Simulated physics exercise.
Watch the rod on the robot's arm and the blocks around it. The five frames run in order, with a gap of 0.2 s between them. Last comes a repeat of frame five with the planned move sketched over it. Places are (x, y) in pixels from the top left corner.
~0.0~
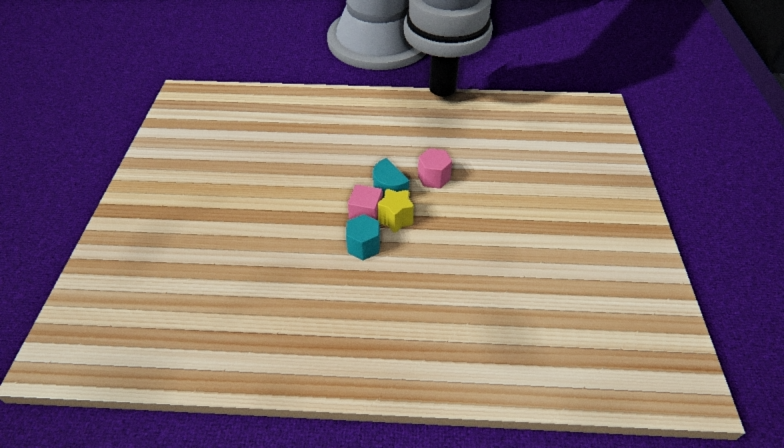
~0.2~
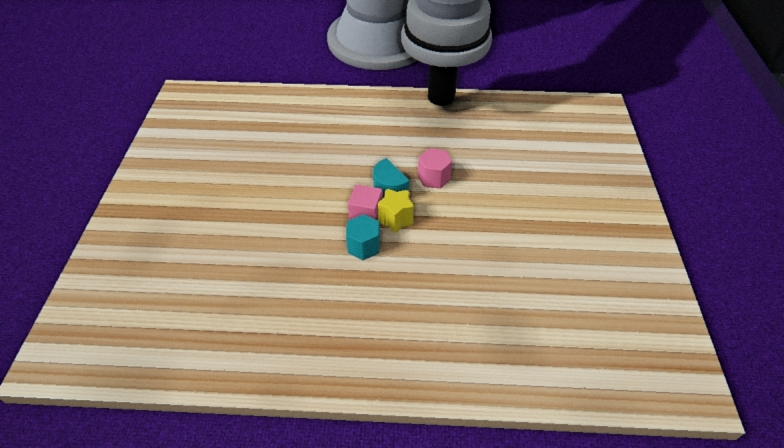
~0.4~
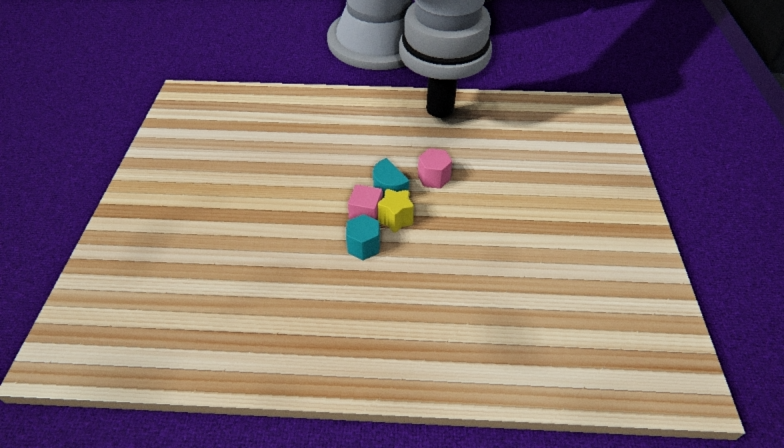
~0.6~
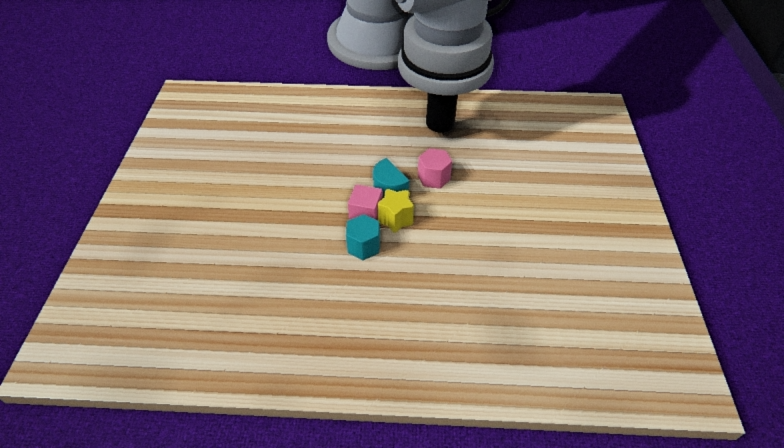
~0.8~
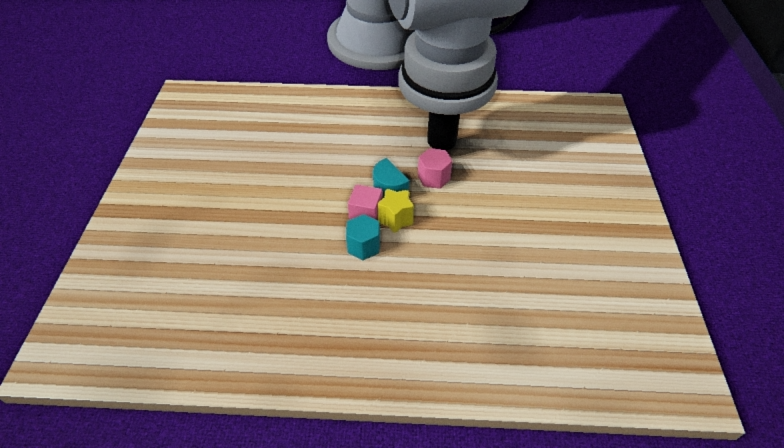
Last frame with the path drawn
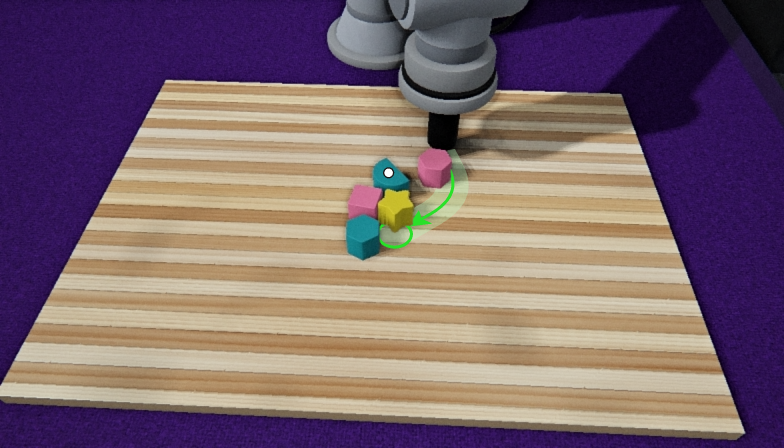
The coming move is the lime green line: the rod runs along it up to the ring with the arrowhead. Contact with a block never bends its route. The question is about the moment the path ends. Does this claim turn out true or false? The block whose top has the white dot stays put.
False
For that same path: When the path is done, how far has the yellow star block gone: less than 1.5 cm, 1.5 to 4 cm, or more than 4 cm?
Beyond 4 cm.
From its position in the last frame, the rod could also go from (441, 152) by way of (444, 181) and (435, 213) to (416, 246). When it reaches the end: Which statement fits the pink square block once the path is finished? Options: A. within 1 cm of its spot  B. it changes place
The correct letter is B.
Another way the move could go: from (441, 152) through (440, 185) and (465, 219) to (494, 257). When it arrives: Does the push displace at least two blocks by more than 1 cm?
No.
Path on the board, from (441, 152) by way of (453, 182) and (434, 212) to (395, 234); the dot is on the turquoise half-round block.
What follows on the original path. One third of the way, rod at (454, 172); pink hexagon at (430, 176), turned 55° clockwise.
Two thirds of the way, rod at (434, 202); turquoise hexagon at (357, 232); pink square block at (347, 198), turned 20° clockwise; turquoise half-round block at (379, 175), turned 50° clockwise; yellow star block at (374, 211), turned 15° anticlockwise; pink hexagon at (402, 196), turned 85° clockwise.
At the end, rod at (395, 224); turquoise hexagon at (346, 242), turned 45° anticlockwise; pink square block at (333, 195), turned 40° clockwise; turquoise half-round block at (371, 174), turned 95° clockwise; yellow star block at (349, 217), turned 40° anticlockwise; pink hexagon at (370, 198), turned 115° clockwise.
